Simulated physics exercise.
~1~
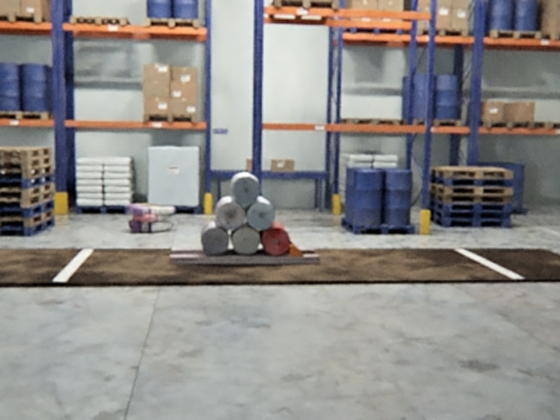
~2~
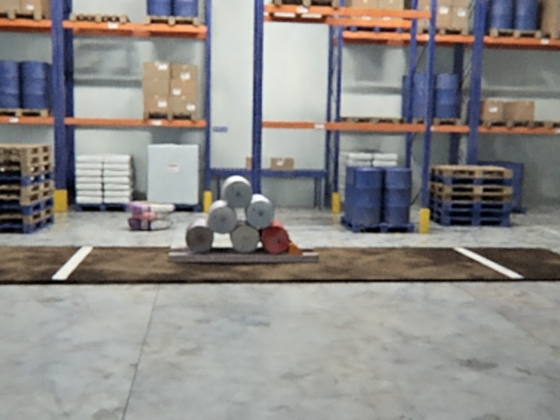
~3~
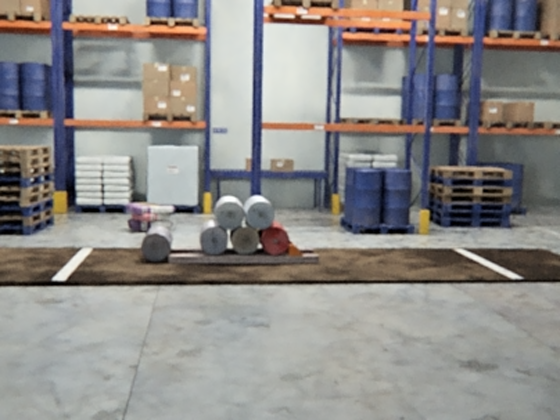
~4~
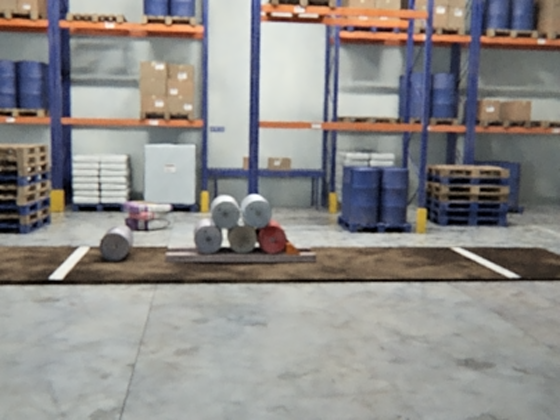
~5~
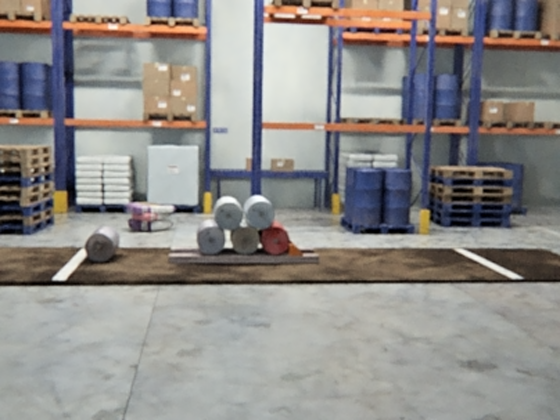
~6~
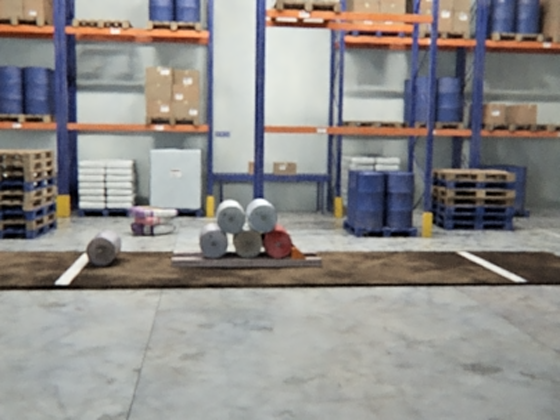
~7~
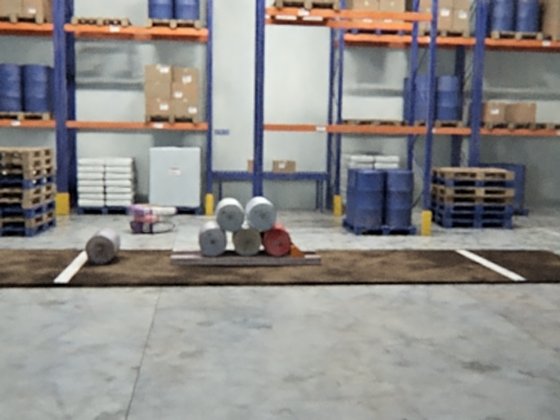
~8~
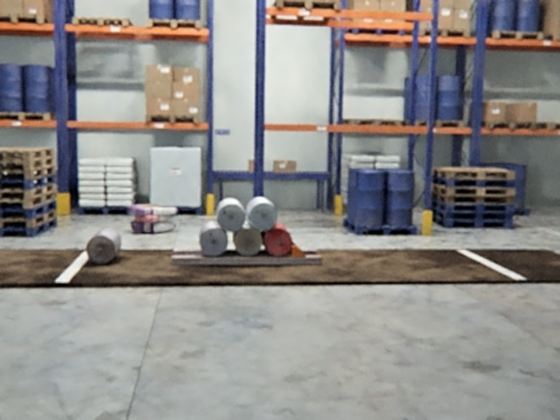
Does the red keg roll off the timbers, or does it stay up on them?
The red keg stays up on the timbers, at the bottom right of the stack.
